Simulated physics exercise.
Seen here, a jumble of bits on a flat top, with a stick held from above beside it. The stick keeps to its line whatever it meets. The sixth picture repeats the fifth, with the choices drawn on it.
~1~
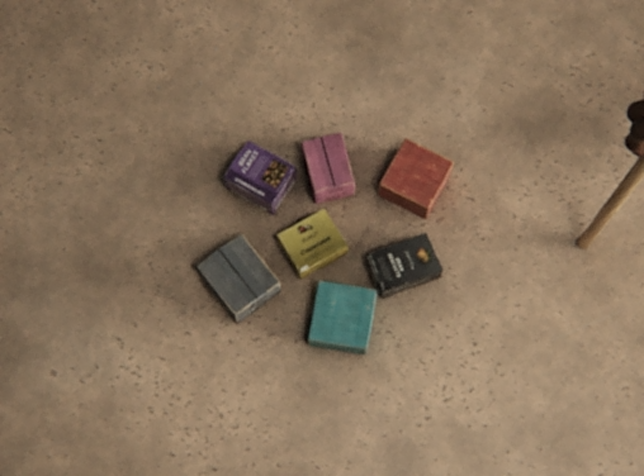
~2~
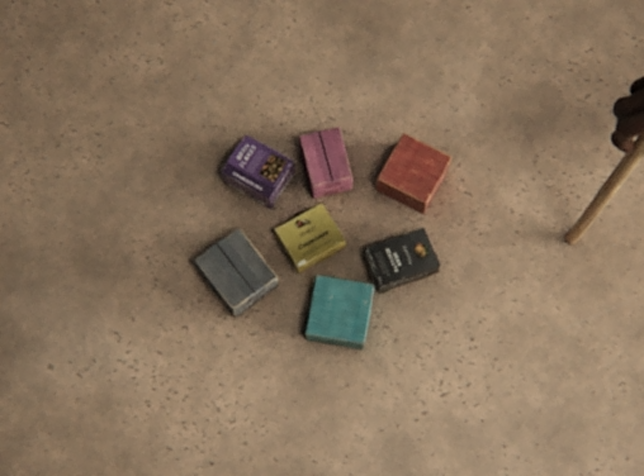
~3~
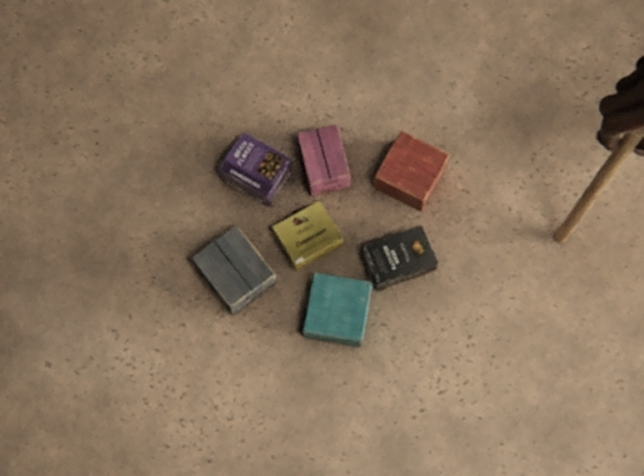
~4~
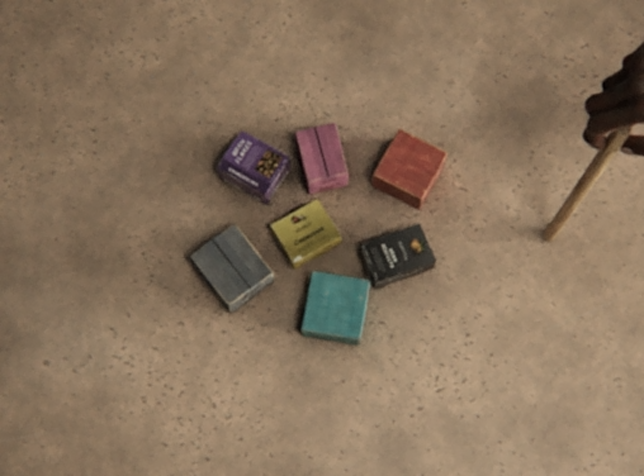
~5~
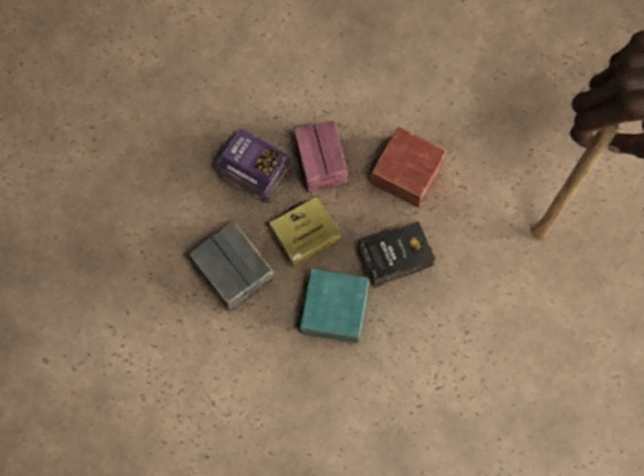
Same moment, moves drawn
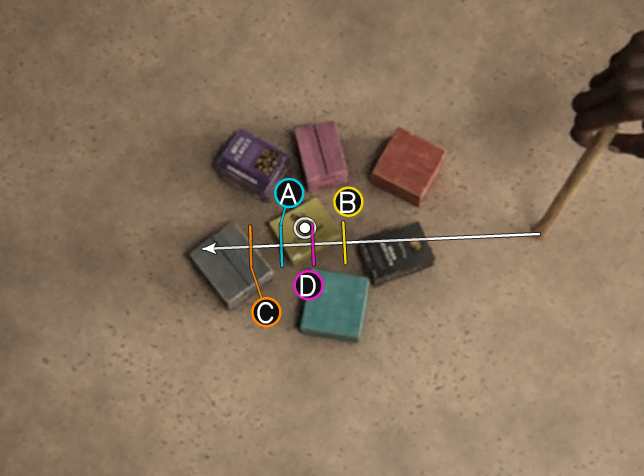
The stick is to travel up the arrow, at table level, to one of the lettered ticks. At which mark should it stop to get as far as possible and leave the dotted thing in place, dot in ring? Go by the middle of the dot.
All is well up to B.
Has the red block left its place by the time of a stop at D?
No.
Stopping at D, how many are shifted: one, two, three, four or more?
In all, three.
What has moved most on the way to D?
The black packet has gone farthest.
On the marked copy, A at (281, 246); B at (345, 243); C at (250, 247); D at (313, 244); the arrow from (539, 234) to (203, 249); the white dot at (305, 228).
Taking B. A third of the way, foot of the stick (469, 237).
Two thirds of the way, foot of the stick (398, 241); black packet (375, 266); turquoise block (322, 317).
When it is over, foot of the stick (345, 244); black packet (350, 278); turquoise block (316, 337); the dot is still in its ring.
As for the rest, A shifts the dotted thing to (265, 219); C shifts the dotted thing to (257, 210); D shifts the dotted thing to (276, 226).
